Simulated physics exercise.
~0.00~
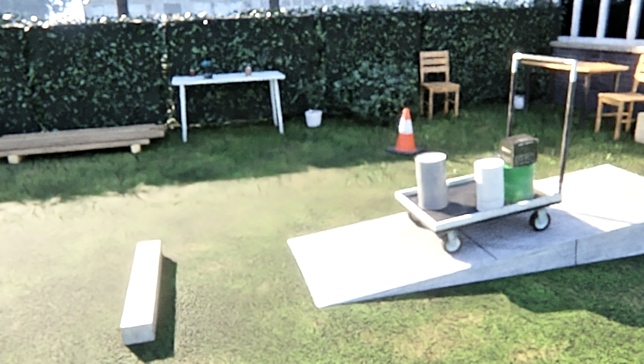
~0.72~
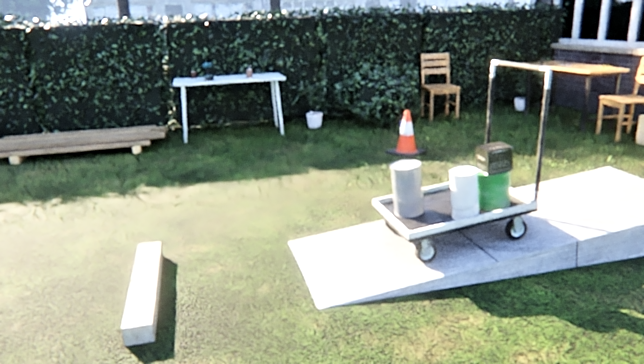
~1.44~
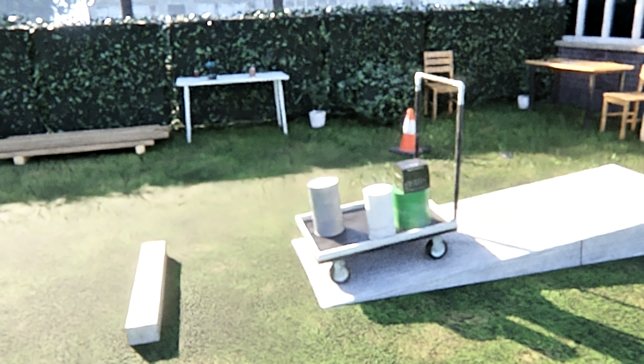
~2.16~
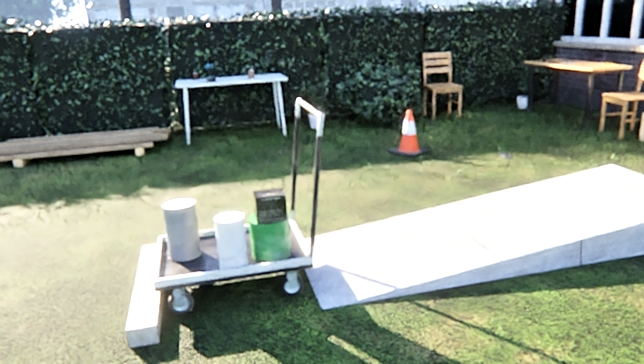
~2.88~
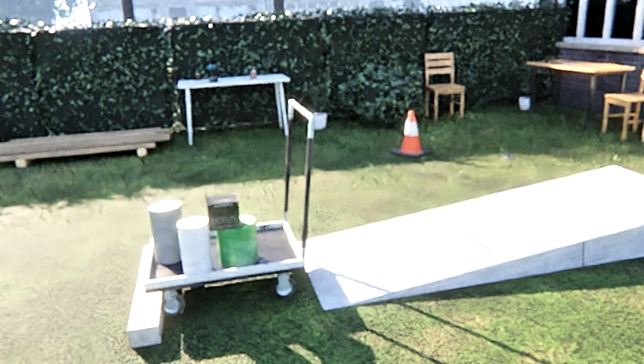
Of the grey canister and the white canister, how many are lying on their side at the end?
None of them are. Both the grey canister and the white canister are still standing upright on the trolley.
